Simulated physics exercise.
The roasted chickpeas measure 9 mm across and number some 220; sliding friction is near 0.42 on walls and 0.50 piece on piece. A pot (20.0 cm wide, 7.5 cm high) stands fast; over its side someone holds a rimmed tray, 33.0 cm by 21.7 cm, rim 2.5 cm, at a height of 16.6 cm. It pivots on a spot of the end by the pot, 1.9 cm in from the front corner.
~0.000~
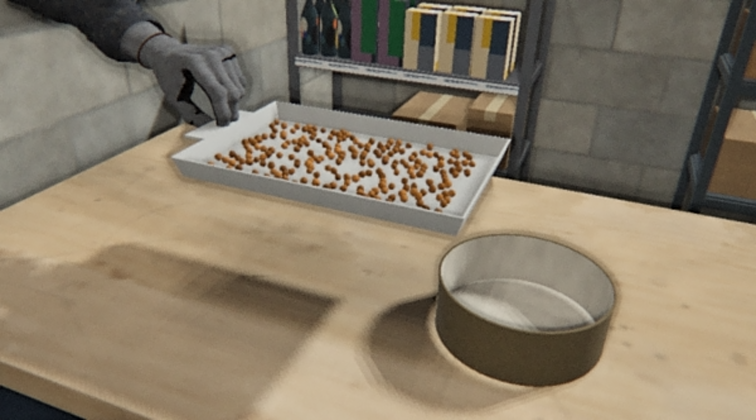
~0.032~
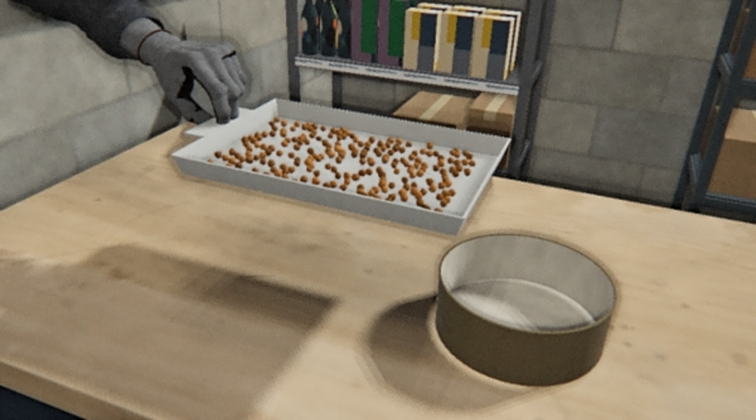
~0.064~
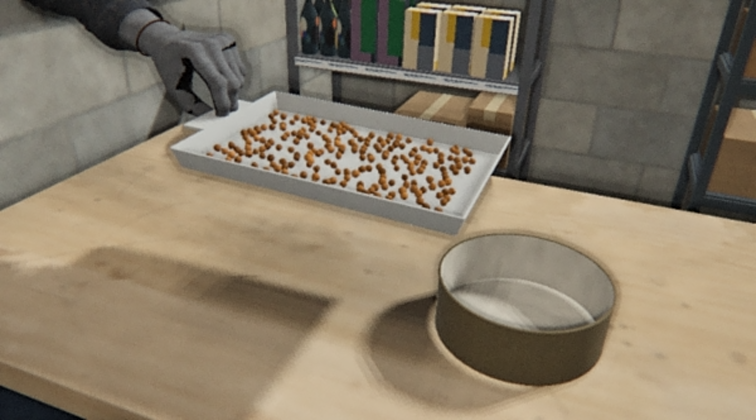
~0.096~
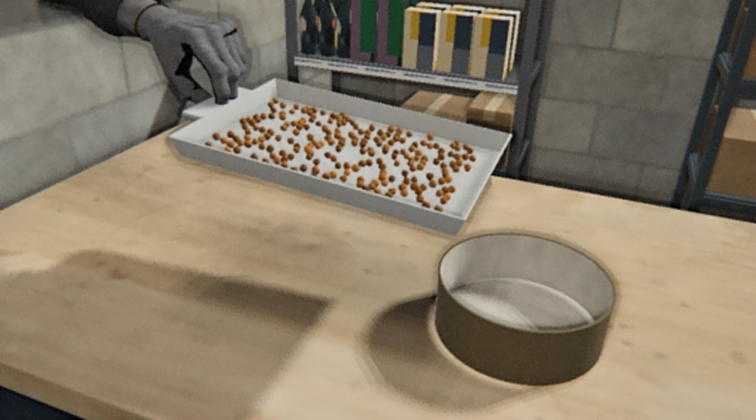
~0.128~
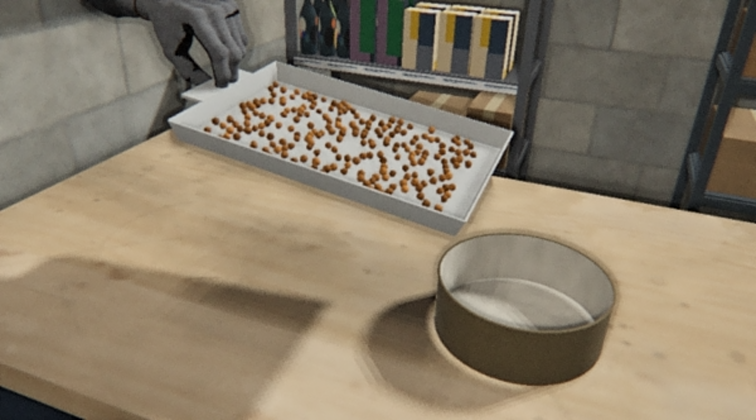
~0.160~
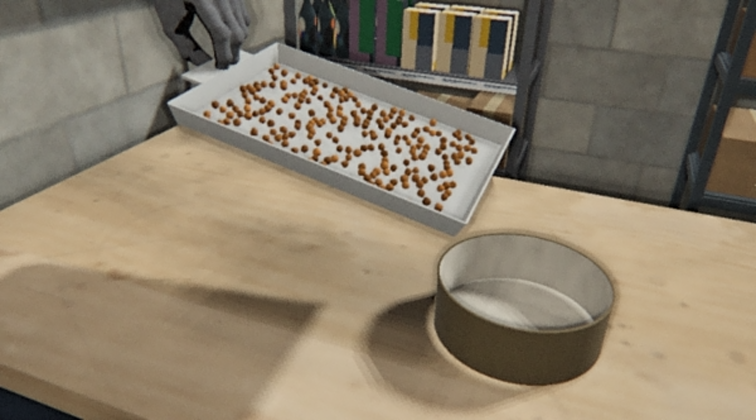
On a wooden worktop, a gloved hand held a white tray of small brown roasted chickpeas beside a round pot, then raised the tray's left end, tilting it toward the right while the pot stayed still.
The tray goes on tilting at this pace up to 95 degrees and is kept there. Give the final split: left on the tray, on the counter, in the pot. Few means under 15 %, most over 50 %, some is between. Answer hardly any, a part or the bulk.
Tray hardly any, counter the bulk, pot a part.
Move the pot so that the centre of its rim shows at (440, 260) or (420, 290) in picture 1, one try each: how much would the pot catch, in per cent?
Some 0 and 25 per cent.
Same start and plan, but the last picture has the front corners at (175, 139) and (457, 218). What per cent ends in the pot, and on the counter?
Pot 0, counter 100.
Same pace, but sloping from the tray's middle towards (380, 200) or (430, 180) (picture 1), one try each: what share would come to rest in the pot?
Some 0 and 85 per cent.
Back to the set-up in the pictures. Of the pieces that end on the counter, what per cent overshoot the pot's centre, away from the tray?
Some 80 per cent.
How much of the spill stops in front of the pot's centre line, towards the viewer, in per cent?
Some 100 per cent.
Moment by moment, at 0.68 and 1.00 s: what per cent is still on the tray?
In turn: 80, 5.
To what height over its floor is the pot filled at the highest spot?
Some 1.5 cm.
After 0.47 s, tilt 53 degrees; the tray holds 100 %, the pot 0 %.
After 0.68 s, tilt 81 degrees; the tray holds 80 %, the pot 0 %.
After 1.00 s, tilt 95 degrees; the tray holds 5 %, the pot 35 %.
By 1.9 s all is still; tray 0 %, counter 60 %, pot 40 %.
